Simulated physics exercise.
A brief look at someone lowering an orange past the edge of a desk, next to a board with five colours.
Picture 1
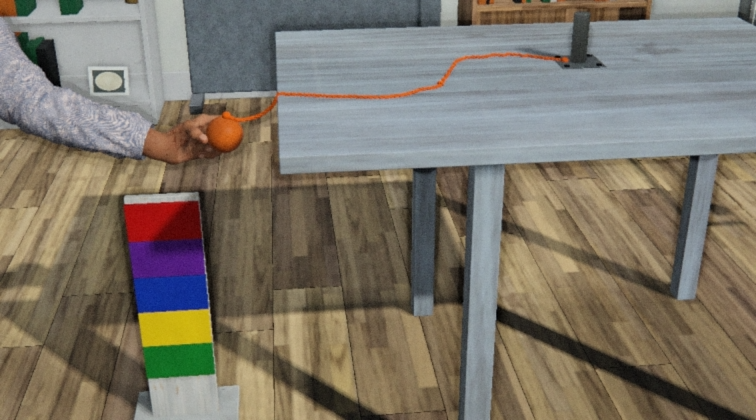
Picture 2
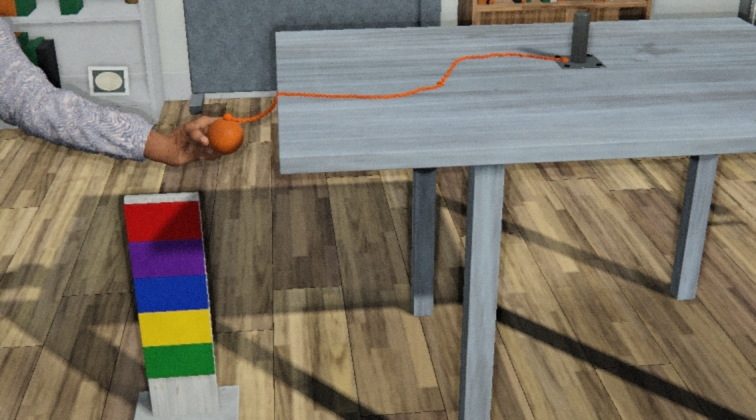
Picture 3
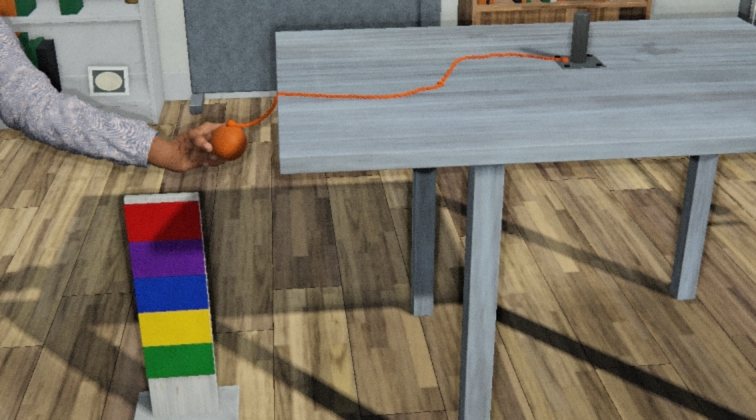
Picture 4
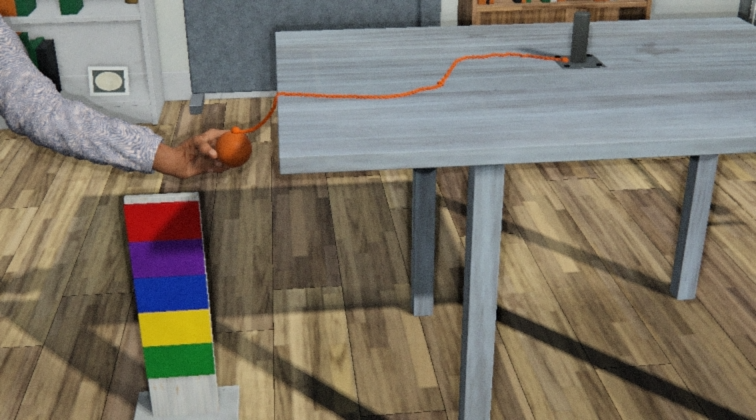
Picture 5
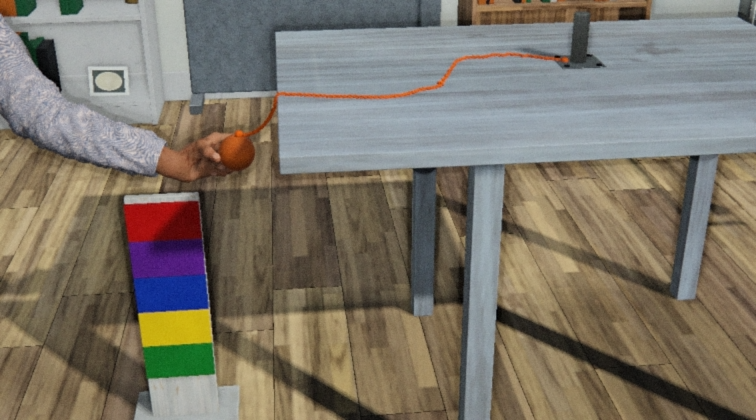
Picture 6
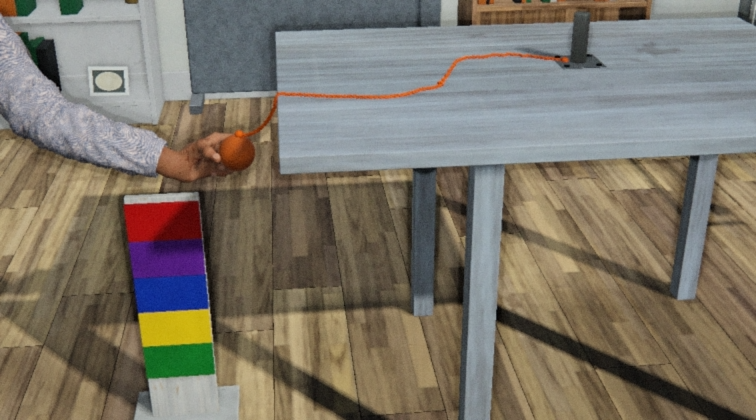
In this clip, a hand holds an orange ball attached to an orange string lying across a gray table, beside a board with colored bands. The hand moves the ball slightly down and right, then stays nearly still.
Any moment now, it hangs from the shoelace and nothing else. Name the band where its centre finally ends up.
Its centre finishes at the purple band.
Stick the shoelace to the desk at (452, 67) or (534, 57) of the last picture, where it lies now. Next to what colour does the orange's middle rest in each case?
In order: Red; purple.
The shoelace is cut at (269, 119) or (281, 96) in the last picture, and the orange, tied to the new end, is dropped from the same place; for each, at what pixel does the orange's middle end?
About (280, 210), then (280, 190).
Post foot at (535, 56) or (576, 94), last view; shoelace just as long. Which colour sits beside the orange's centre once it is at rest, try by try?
Trial 1 - blue; trial 2 - blue.
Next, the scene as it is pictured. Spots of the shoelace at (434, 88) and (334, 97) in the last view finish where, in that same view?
(345, 79), then (277, 121).
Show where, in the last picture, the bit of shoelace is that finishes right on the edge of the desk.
That spot is near (368, 97).
Soon after, orange near (271, 232); level with purple.
Then, orange near (290, 235); level with purple.
At rest, orange near (282, 243); level with purple. Its middle rests at the purple band.
